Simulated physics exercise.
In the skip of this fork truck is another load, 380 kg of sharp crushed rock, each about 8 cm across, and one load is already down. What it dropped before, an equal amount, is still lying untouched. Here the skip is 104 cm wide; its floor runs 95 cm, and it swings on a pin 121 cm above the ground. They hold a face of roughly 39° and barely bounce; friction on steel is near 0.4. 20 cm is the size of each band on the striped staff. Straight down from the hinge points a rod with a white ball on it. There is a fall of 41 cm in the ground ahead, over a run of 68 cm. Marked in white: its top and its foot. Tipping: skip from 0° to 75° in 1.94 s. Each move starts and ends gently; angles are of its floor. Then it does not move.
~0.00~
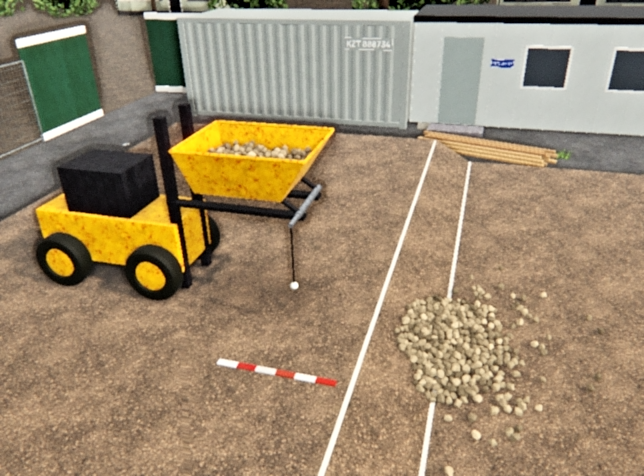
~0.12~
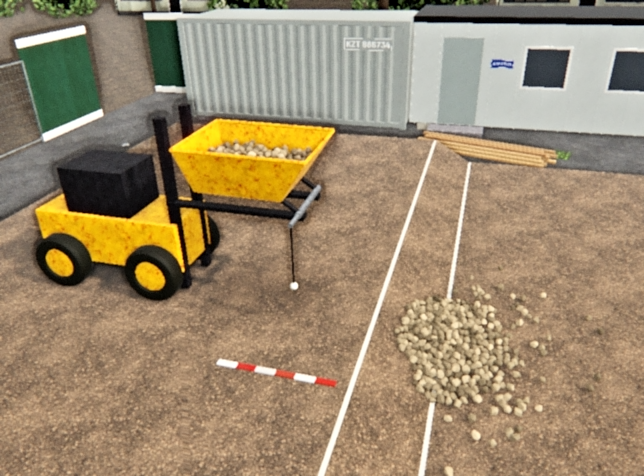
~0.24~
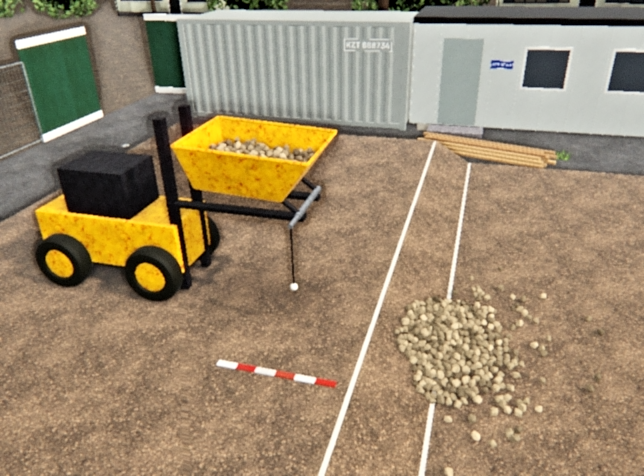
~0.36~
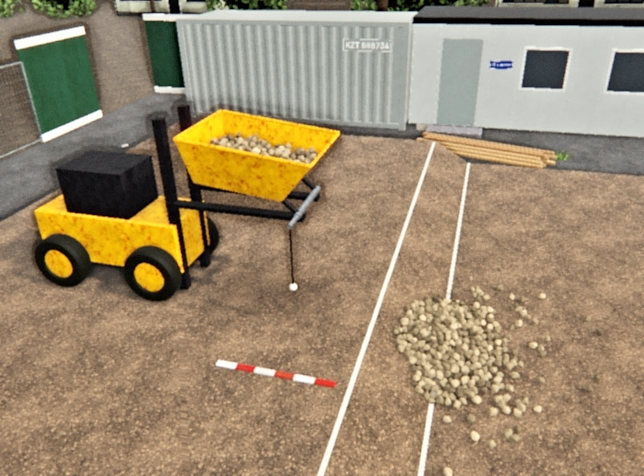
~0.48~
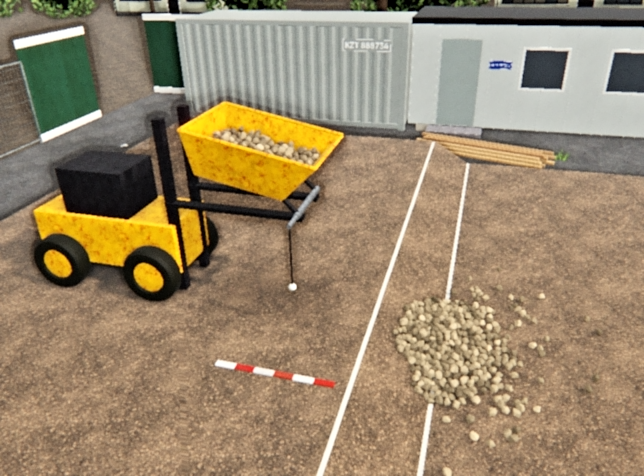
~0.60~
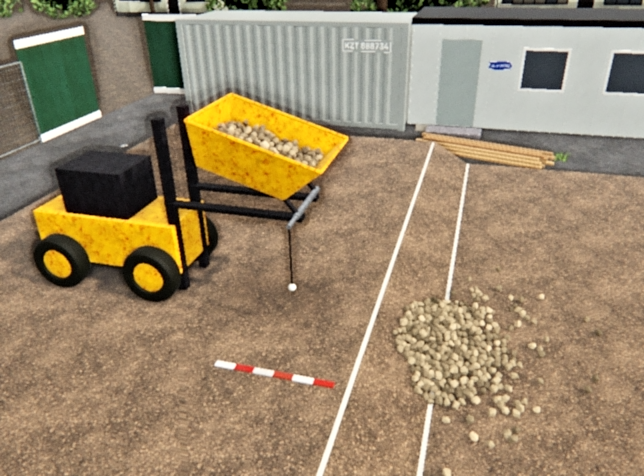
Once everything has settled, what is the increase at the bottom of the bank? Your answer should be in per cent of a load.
Roughly 28 per cent of a load more.
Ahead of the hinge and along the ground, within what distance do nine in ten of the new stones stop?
Distance ahead of it: About 180 cm.
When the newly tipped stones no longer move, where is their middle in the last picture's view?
Near (419, 321).
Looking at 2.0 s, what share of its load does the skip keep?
It holds some 85 per cent.
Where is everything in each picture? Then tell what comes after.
In the first picture, the skip is at 0°, its lip at (304, 163); the top of the load is at (252, 151). The earlier load is highest near (422, 321), 10 cm below ground level, 34 % on the top or the slope, 66 % at the foot of the bank.
In the second picture, the skip is at 1°, its lip at (305, 163); the top of the load is at (246, 151); the stones move at 0.2 m/s on average.
In the third picture, the skip is at 3°, its lip at (307, 165); the top of the load is at (233, 148); the stones move at 0.3 m/s on average.
In the fourth picture, the skip is at 7°, its lip at (310, 167); the top of the load is at (232, 142); the stones move at 0.4 m/s on average.
In the fifth picture, the skip is at 12°, its lip at (315, 169); the top of the load is at (231, 135); the stones move at 0.6 m/s on average.
In the sixth picture, lip at (321, 173), floor tilted 17°, highest stones at (233, 128); the stones move at 0.6 m/s on average.
After 1.5 s the floor is at 64°; in per cent of one load, 100 in the skip, 34 on the top or the slope, 66 at the foot of the bank; the foremost stones are at (566, 343).
After 2.0 s the floor is at 75°; in per cent of one load, 85 in the skip, 49 on the top or the slope, 66 at the foot of the bank; the foremost stones are at (566, 343).
After 2.4 s the floor is at 75°; in per cent of one load, 55 in the skip, 76 on the top or the slope, 70 at the foot of the bank; the foremost stones are at (566, 343).
After 5.1 s the floor is at 75°; in per cent of one load, 10 in the skip, 95 on the top or the slope, 94 at the foot of the bank; the foremost stones are at (571, 340). Net gain at the foot of the bank, 28.
